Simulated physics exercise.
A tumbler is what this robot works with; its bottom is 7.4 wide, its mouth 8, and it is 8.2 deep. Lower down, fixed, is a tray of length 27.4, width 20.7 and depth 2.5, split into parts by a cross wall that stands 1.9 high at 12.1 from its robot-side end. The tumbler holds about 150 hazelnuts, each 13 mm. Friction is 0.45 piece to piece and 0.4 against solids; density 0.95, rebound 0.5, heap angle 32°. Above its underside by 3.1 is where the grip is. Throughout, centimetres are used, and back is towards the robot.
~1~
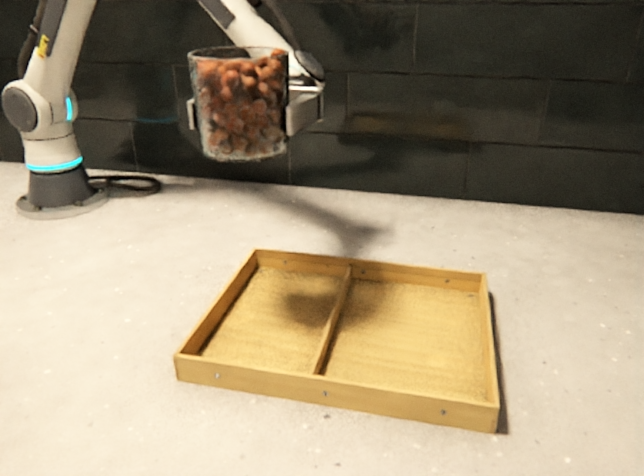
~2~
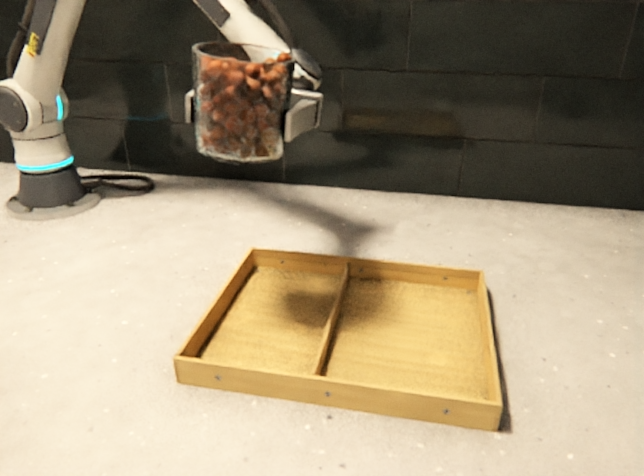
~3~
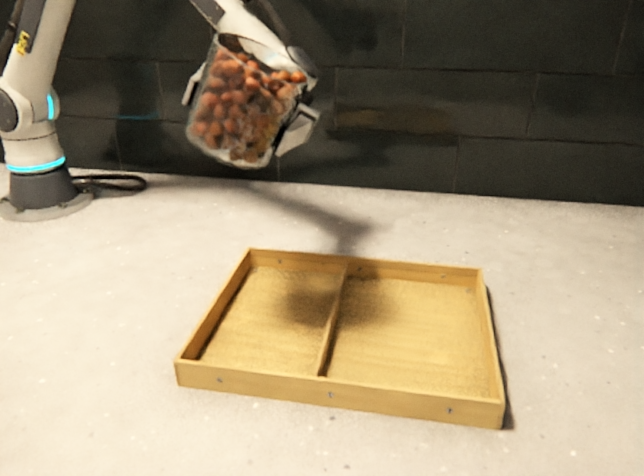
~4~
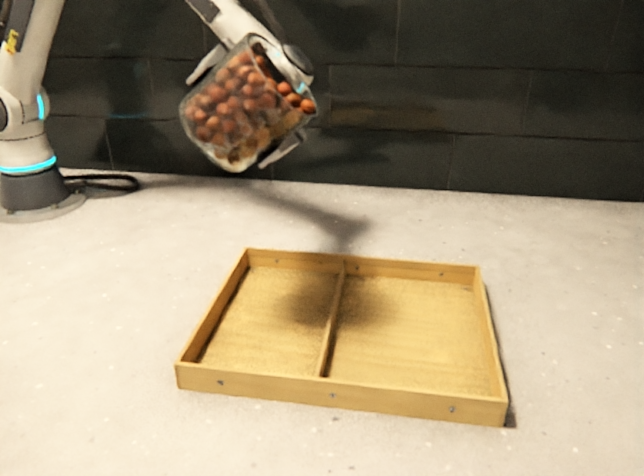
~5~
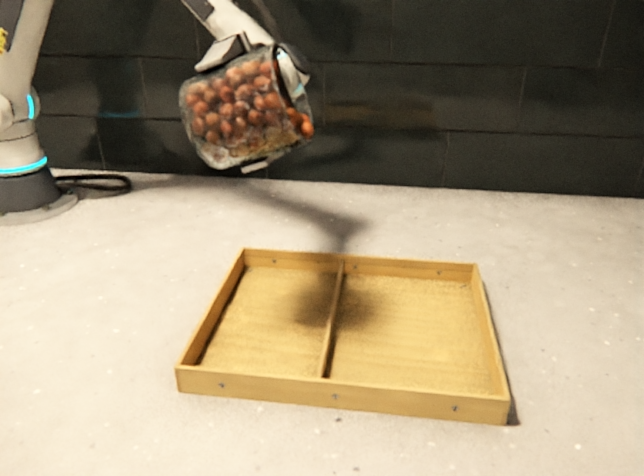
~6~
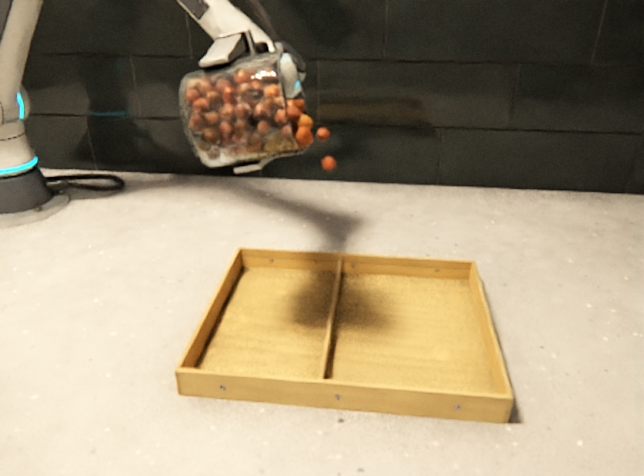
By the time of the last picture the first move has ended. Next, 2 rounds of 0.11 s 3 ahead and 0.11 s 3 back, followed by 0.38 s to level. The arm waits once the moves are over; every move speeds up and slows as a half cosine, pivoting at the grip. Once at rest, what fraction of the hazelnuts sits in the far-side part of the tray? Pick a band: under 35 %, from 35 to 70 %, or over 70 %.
From 35 to 70 %.
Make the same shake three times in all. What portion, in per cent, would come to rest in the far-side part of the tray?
Estimate: Around 55 %.
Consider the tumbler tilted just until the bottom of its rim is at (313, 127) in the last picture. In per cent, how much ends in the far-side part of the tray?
My estimate is some 20 per cent.
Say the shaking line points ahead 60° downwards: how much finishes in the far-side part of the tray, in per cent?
About 20 per cent.
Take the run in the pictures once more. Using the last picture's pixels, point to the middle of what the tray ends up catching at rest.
I'd put it at roughly (402, 323).
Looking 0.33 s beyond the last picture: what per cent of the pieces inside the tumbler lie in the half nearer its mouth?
Mouth half: Close to 55 per cent.
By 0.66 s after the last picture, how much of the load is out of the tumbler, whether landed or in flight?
55 %.
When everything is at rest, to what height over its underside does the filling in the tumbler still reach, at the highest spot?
Top of the fill: Near 5.5 cm.
Then, 0.33 s on, tilted 77° forward, highest piece 23 above the table; 99 in the tumbler, 31 in the far-side part, 3 in the robot-side part, 15 in flight or on a rim.
Then, 0.66 s on, tilted 30° forward, highest piece 25 above the table; 68 in the far-side part, 66 in the tumbler, 8 in the robot-side part, 4 on the table or floor, 2 in flight or on a rim.
Then, 1.02 s on, level, highest piece 25 above the table; 70 in the far-side part, 66 in the tumbler, 8 in the robot-side part, 4 on the table or floor.
Then, 2.07 s on, level, highest piece 25 above the table; 70 in the far-side part, 66 in the tumbler, 8 in the robot-side part, 4 on the table or floor.
In the end, 70 in the far-side part, 66 in the tumbler, 8 in the robot-side part, 4 on the table or floor. That is 47 % in the far-side part of the tray.
